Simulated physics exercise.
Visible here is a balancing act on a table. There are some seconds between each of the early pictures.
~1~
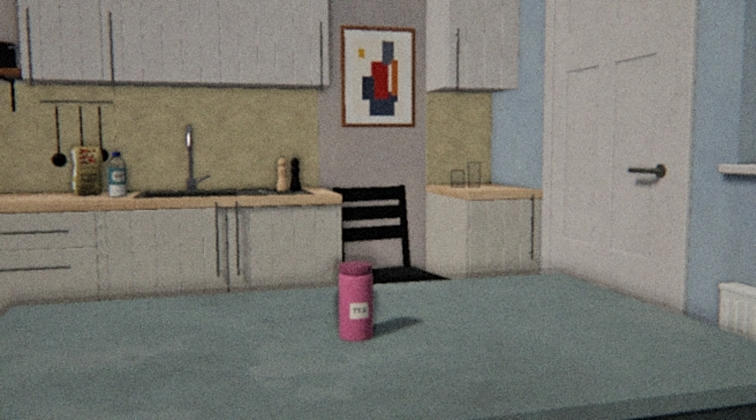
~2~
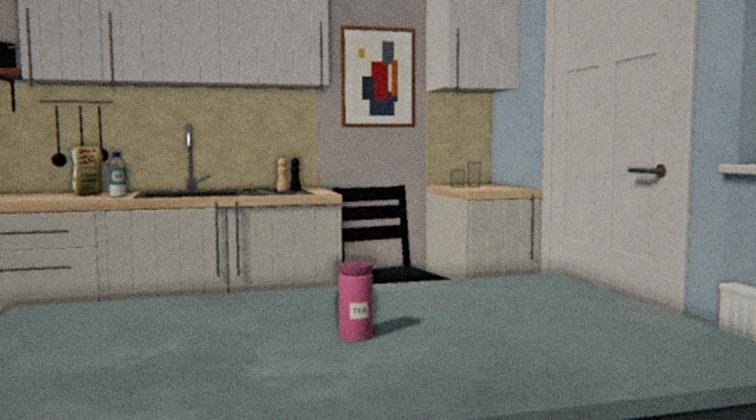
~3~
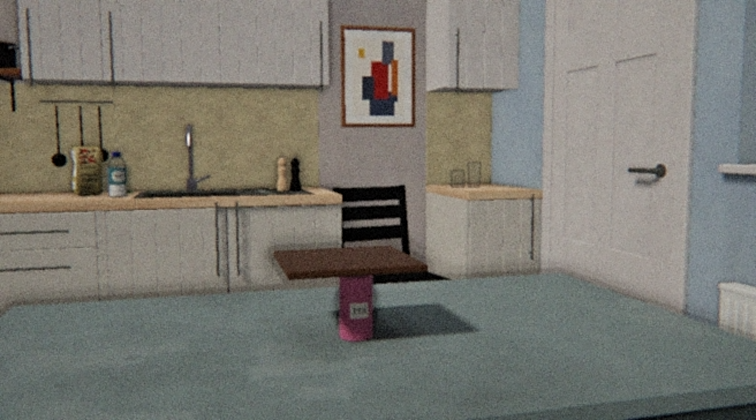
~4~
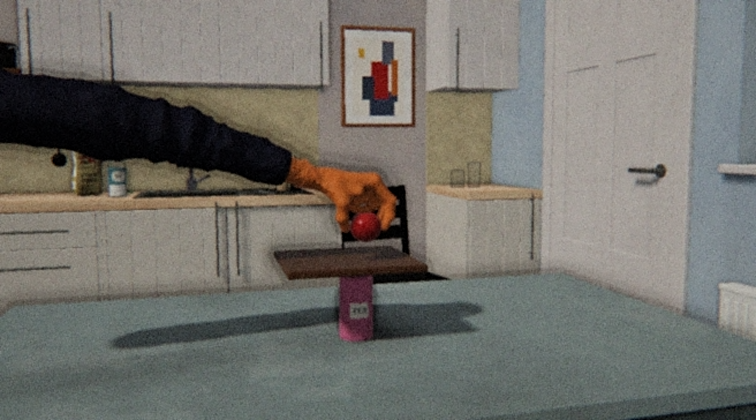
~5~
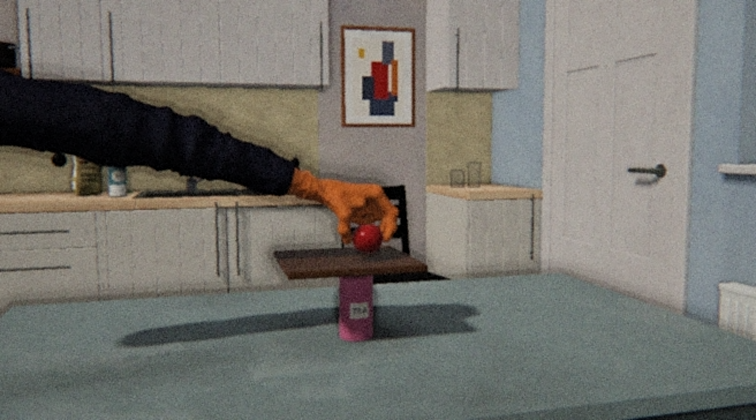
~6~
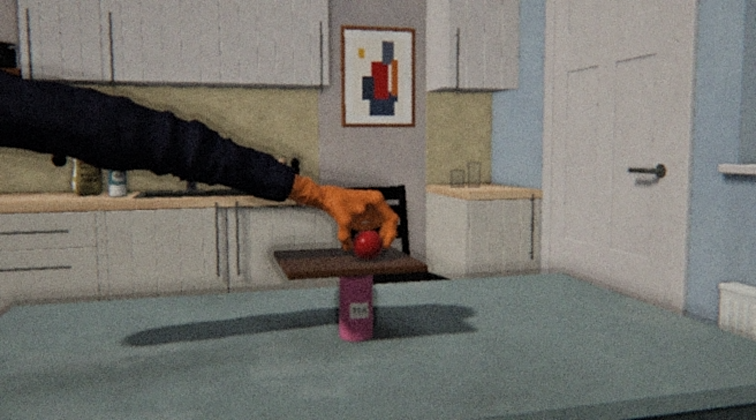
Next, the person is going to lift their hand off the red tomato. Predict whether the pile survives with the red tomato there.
The stack is going to stay put.
Then, 0.30 s later than the last frame, all is still.
Then, 0.70 s later than the last frame, red tomato resting near (368, 245).
When it is over, all 3 as before. End places, in pixels of the last picture, red tomato near (368, 245). The stack stays up.
